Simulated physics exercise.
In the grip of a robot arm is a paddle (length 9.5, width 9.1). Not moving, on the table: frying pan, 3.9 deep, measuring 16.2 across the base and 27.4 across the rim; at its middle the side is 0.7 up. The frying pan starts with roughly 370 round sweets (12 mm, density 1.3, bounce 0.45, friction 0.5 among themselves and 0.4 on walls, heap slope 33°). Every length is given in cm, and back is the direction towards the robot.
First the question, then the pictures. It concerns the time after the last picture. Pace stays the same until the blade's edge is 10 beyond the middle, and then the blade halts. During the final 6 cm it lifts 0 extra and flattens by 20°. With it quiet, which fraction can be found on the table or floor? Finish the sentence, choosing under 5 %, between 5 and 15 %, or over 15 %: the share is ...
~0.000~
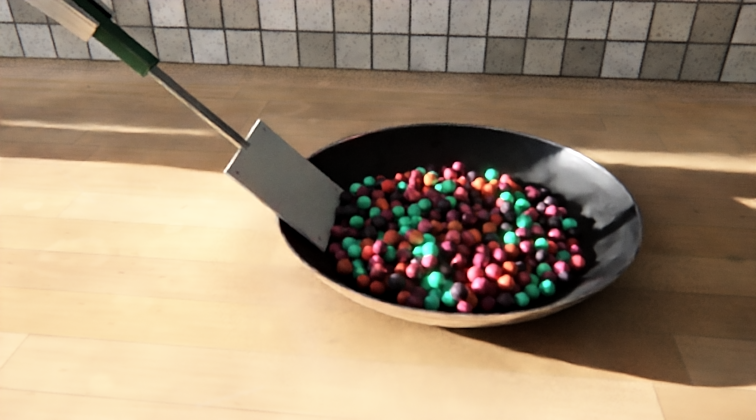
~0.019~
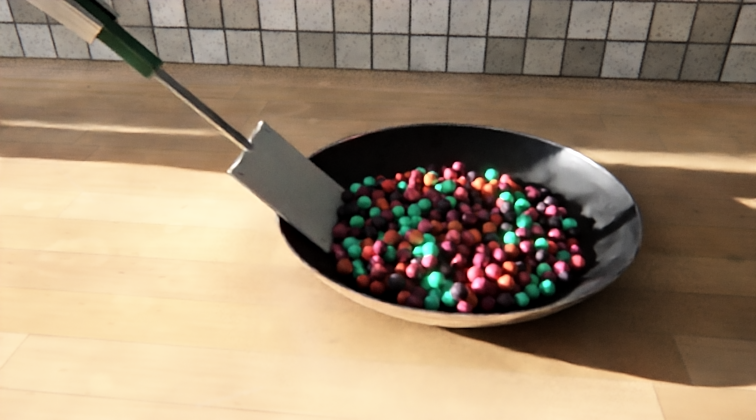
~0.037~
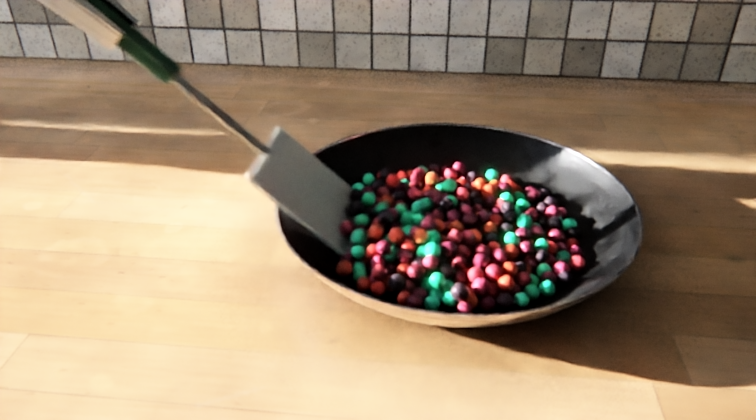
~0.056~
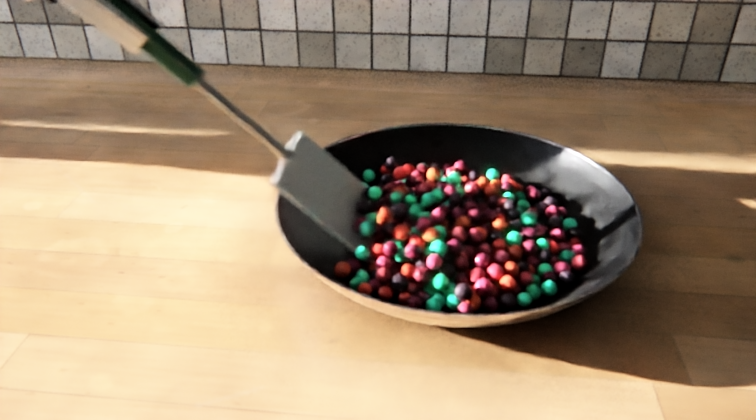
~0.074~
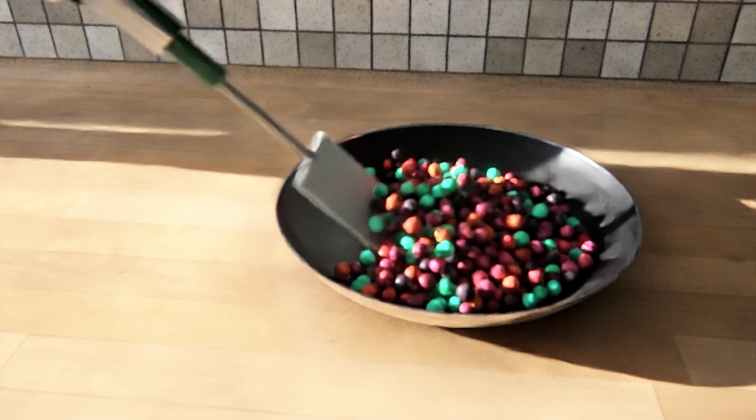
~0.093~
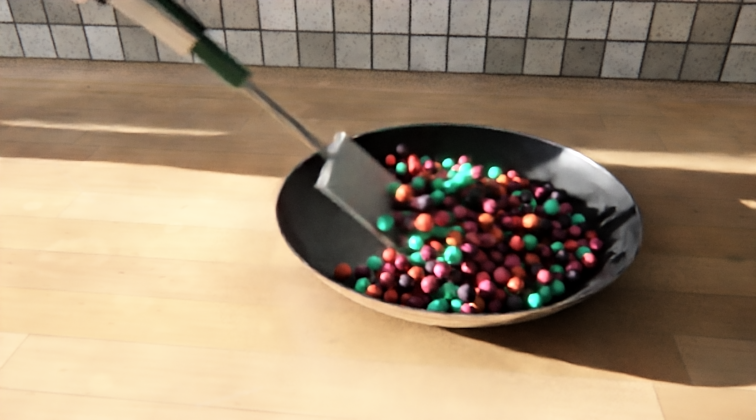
The share is over 15 %.
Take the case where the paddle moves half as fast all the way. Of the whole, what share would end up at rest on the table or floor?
Estimated result: Some 10 %.
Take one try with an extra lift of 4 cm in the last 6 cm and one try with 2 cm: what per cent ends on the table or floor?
I'd put it near 30 in a hundred, then near 25 in a hundred.
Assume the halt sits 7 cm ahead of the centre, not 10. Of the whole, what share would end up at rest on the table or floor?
In that case around 0 per cent.
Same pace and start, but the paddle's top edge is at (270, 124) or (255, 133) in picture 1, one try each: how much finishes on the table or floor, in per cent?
Close to 25 and 20 percent respectively.
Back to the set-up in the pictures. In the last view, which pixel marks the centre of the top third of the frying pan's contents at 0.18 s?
I'd say close to (527, 212).
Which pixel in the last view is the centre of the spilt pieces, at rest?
Near pixel (721, 259).
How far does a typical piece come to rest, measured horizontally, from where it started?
Roughly 8 cm.
By 0.14 s, sloping 43°, highest piece 8 above the table; 368 in the frying pan.
By 0.18 s, sloping 36°, highest piece 7 above the table; 368 in the frying pan.
By 0.41 s, sloping 23°, highest piece 6 above the table; 300 in the frying pan, 65 on the table or floor, 3 on the blade or in flight.
By 1.46 s, sloping 23°, highest piece 5 above the table; 296 in the frying pan, 72 on the table or floor.
Final count, 296 in the frying pan, 72 on the table or floor. That is 20 % on the table or floor.
